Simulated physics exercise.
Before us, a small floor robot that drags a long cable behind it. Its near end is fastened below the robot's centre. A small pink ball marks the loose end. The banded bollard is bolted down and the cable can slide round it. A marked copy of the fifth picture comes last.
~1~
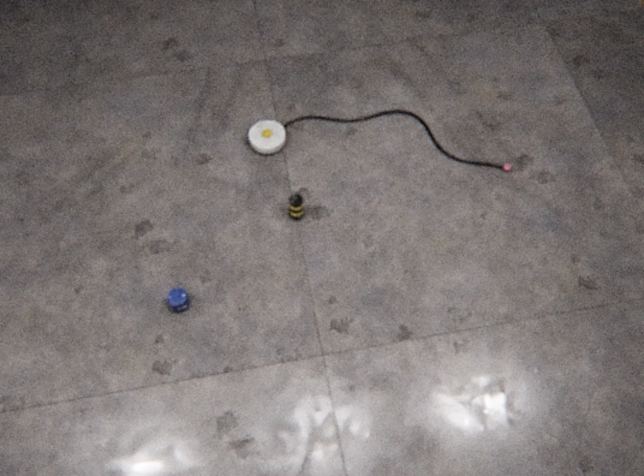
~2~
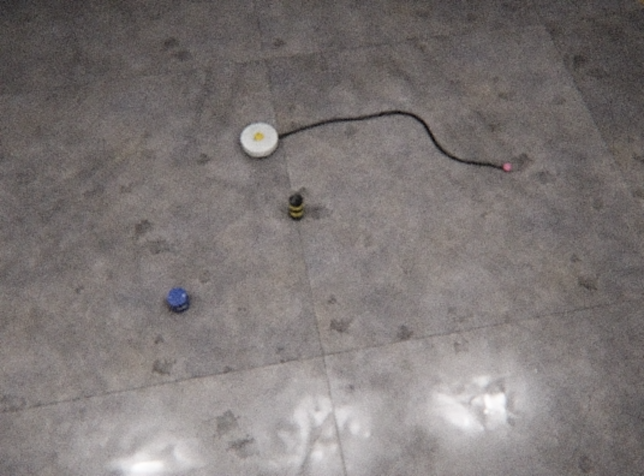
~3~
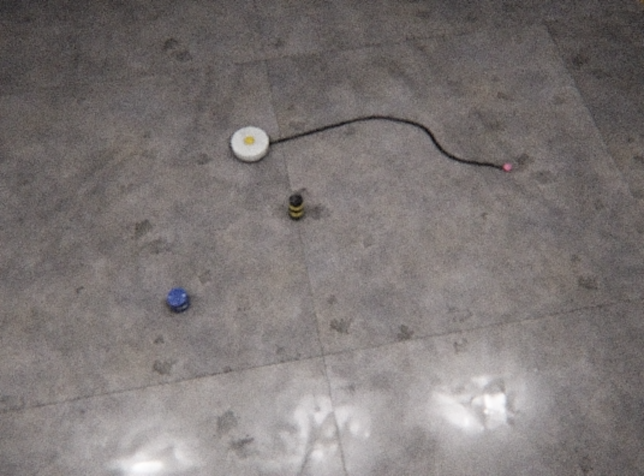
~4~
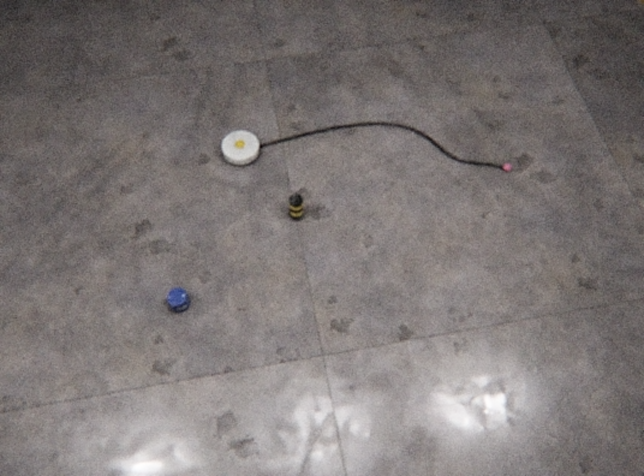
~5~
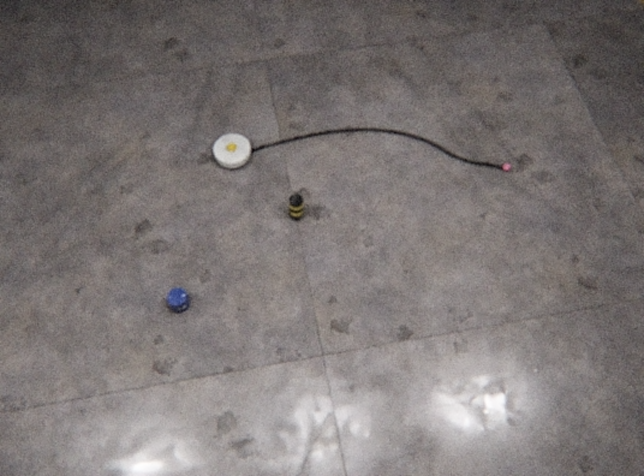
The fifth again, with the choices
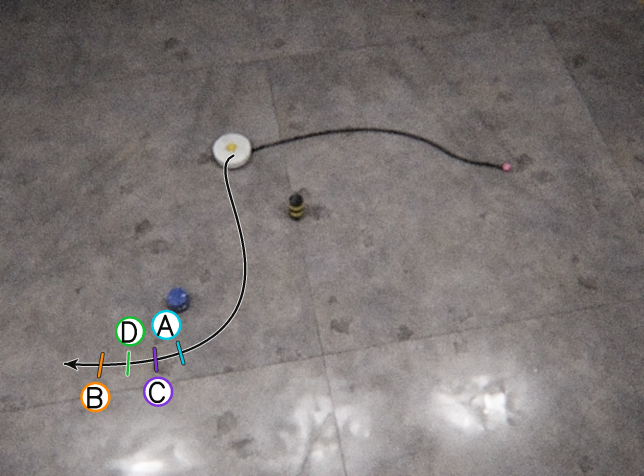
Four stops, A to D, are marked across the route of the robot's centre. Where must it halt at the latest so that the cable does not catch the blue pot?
As far as tick D.
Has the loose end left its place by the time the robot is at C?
By then, yes.
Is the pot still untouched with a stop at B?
No.
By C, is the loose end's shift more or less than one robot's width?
More.
On the copy, A at (181, 353); B at (101, 365); C at (156, 360); D at (128, 364); the route from (233, 156) via (239, 304) to (65, 364).
On D. First, robot (240, 232), middle of the cable (353, 153), free end (491, 163).
Then, robot (220, 327), middle of the cable (303, 205), free end (435, 158).
Finally, robot (126, 361), middle of the cable (255, 252), free end (372, 178); only the bollard has been touched, if anything.
By contrast, A is safe but short; B brings the cable against the pot; C is safe but short.
